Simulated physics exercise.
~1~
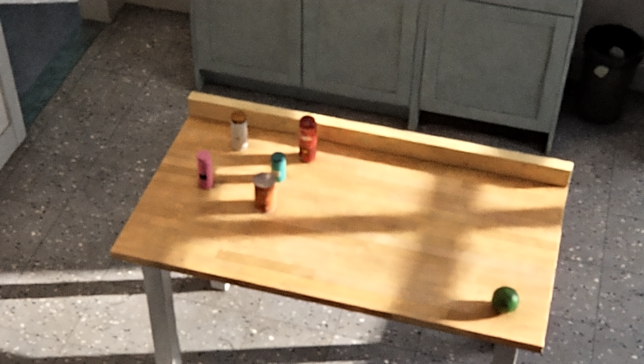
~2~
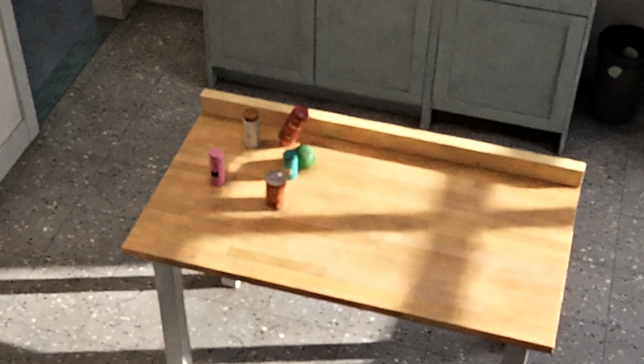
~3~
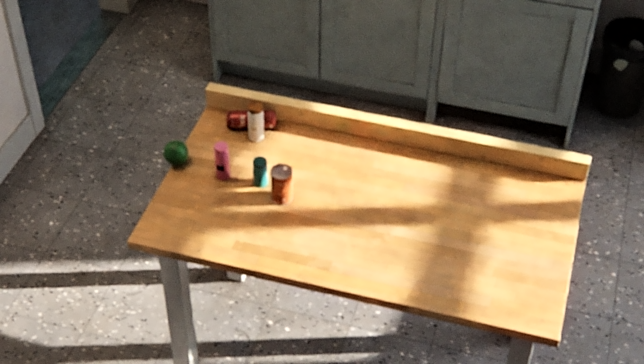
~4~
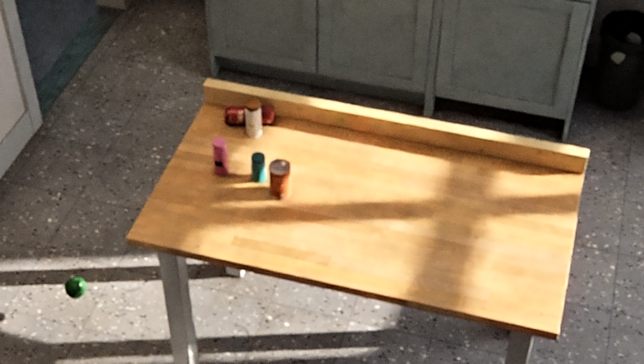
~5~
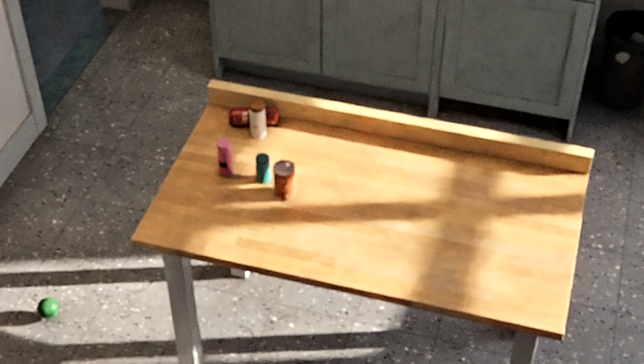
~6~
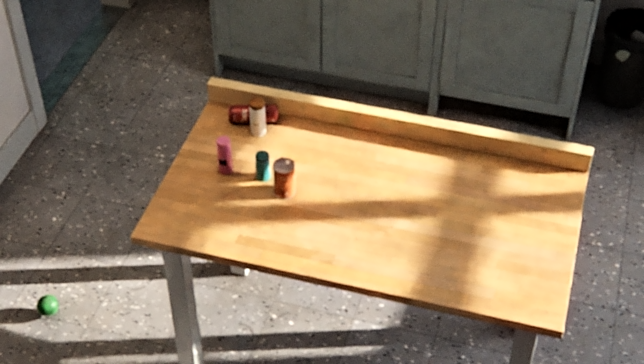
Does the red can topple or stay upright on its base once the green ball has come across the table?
The red can topples. It ends up lying on its side along the far rail, behind the white shaker.
A green ball starts near the front right corner of a wooden table, seen from above in a sunlit room with grey cabinets. Toward the far left stand a white shaker, a tall red can, a pink shaker, a small turquoise shaker and an orange tin, with a raised rail behind them. The ball rolls left and away to the turquoise shaker and red can, and the can tilts. The can ends on its side by the rail, behind the white shaker, while the turquoise one shifts slightly but stands. The ball leaves the table's left side and ends on the floor.
